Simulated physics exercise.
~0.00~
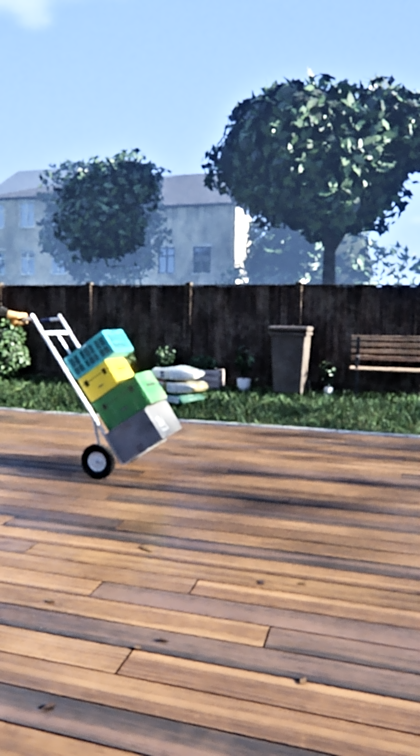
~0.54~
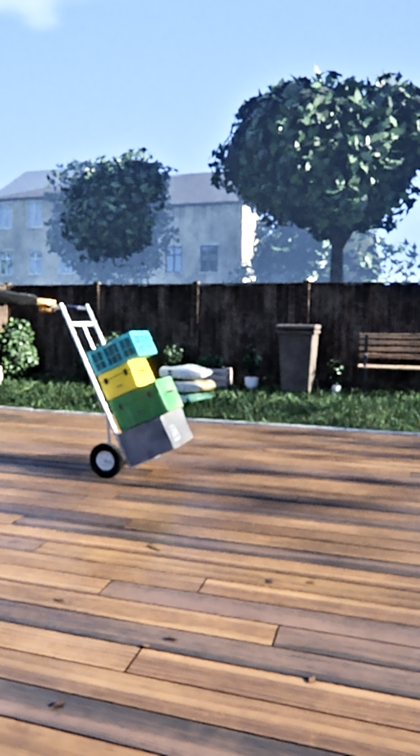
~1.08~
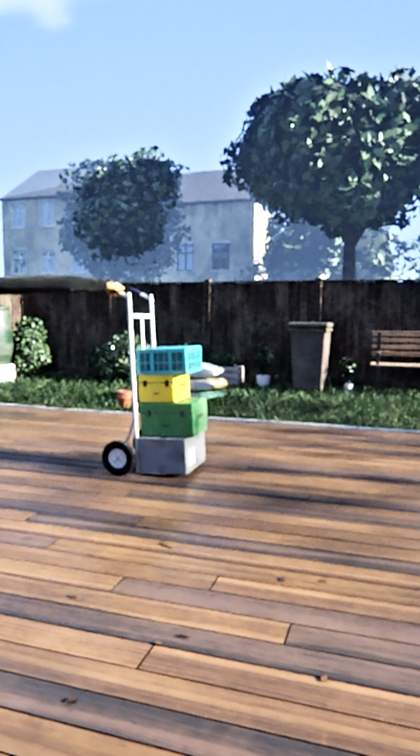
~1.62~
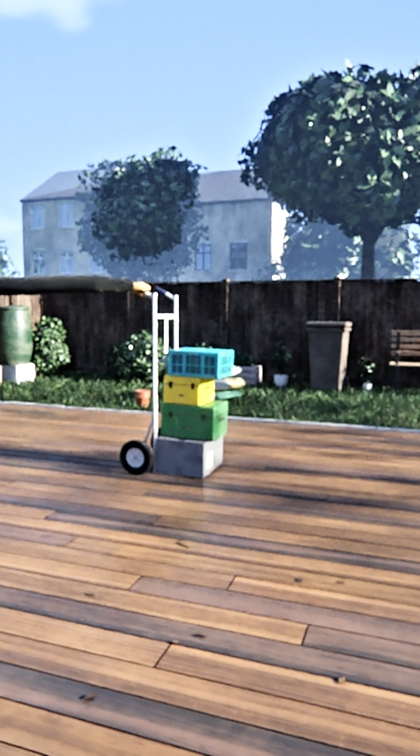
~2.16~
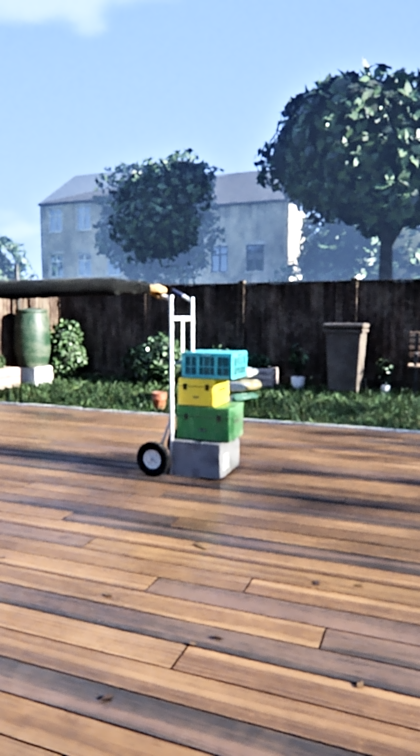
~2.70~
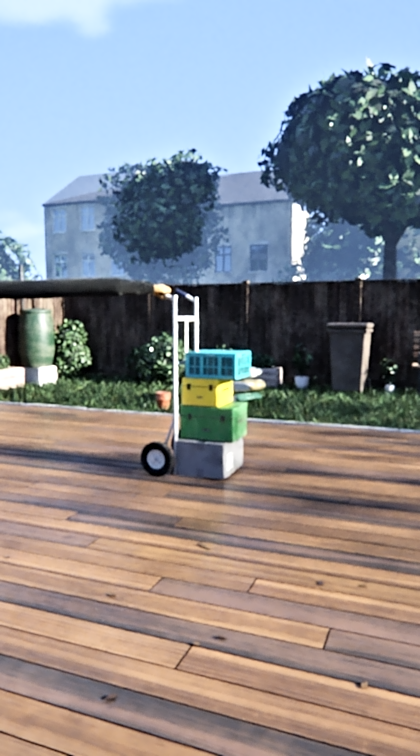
An arm reaching in from the left holds the handle of a white hand truck on a wooden deck, seen from the side, with grass, a dark fence, trees and a pale building behind. Four items are stacked on it, a grey parcel at the bottom, then a green toolbox, a yellow toolbox and a turquoise crate on top. The truck starts tilted back to the left and swings forward until it stands upright, as the view pans slightly left. The load stays stacked throughout. It ends standing still, all four items in place and the hand still at the handle.
